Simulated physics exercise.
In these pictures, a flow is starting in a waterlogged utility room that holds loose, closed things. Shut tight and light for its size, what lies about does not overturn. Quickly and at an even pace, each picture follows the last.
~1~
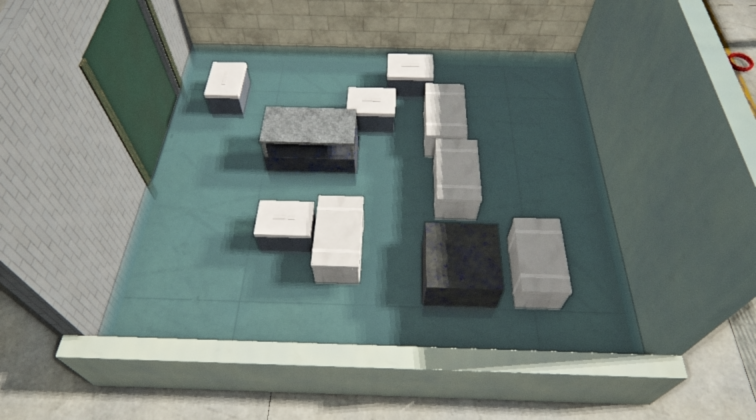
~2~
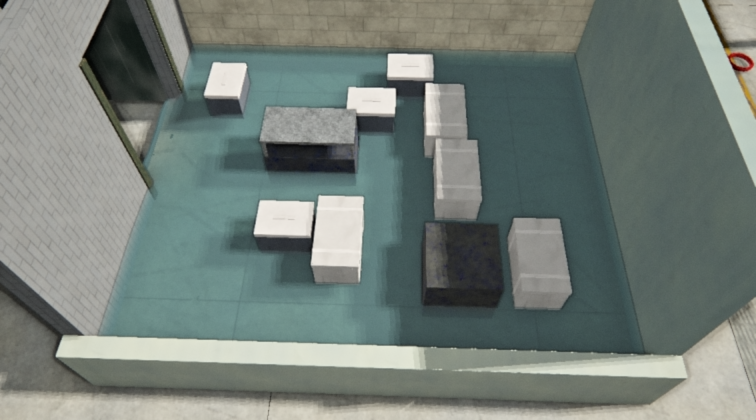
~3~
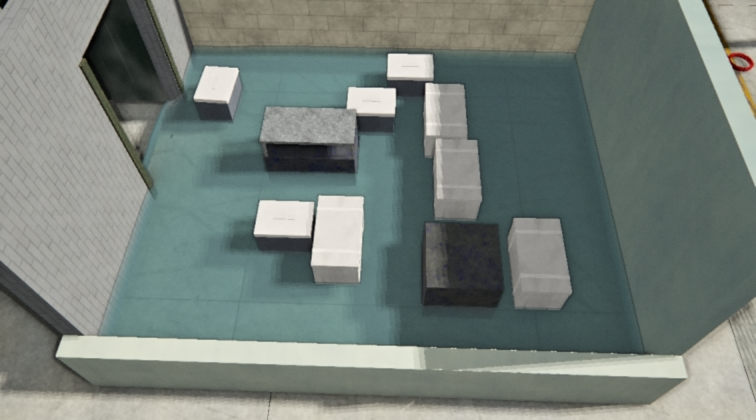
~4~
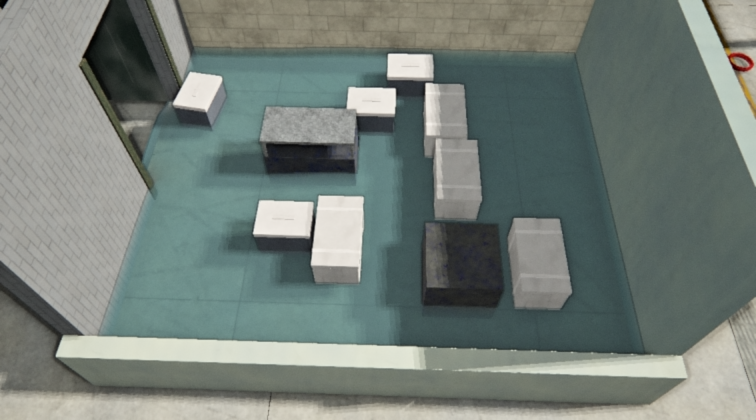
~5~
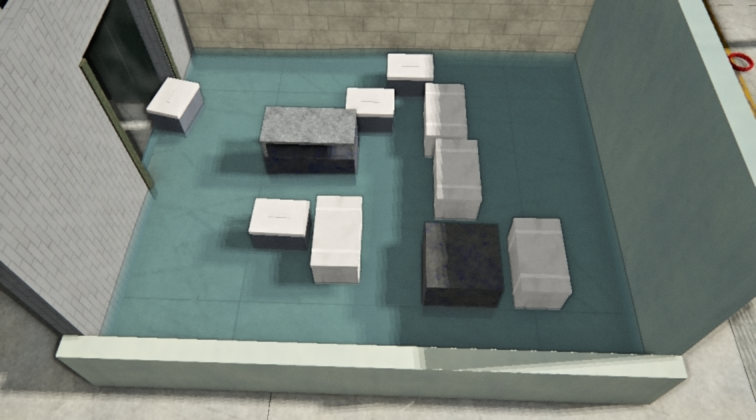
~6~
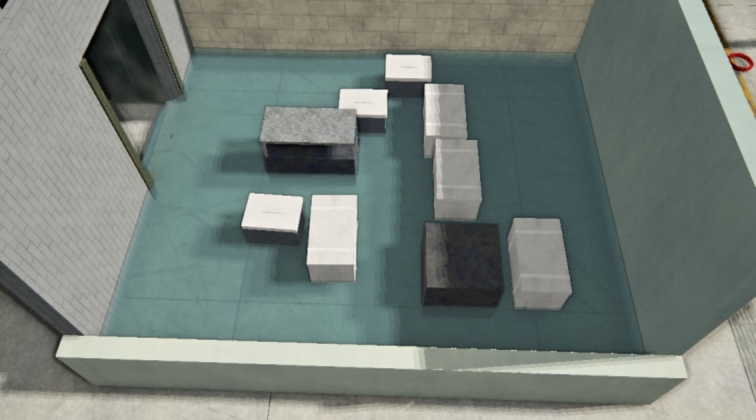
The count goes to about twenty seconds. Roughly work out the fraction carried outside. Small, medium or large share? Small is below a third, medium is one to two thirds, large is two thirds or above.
A large share.
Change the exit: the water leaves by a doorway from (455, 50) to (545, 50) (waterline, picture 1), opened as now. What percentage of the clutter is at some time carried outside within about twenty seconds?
By my count it's 60 percent.
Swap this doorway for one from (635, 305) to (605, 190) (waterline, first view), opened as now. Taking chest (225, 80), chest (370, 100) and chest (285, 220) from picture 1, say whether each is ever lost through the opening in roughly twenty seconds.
Going through them in turn: Remains behind; escaped; remains behind.
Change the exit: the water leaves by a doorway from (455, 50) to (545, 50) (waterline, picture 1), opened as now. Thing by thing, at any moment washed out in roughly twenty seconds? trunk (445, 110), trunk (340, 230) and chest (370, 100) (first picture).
Item one leaves at some point, item two leaves at some point, item three leaves at some point.
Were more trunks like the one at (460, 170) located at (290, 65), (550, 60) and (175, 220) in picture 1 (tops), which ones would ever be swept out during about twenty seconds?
In sequence: Exits, never exits, exits.
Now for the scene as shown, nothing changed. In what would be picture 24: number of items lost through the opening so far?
That gives 3.
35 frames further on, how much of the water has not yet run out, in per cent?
Roughly 48 in a hundred.
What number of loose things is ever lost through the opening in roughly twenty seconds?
So the number is 6.
A moment on, 1 of 8 are out; 7 afloat.
Next, 3 of 8 are out; 5 afloat.
Later, 6 of 8 are out; 2 afloat.
In the end, 6 of 8 are out; 2 afloat.
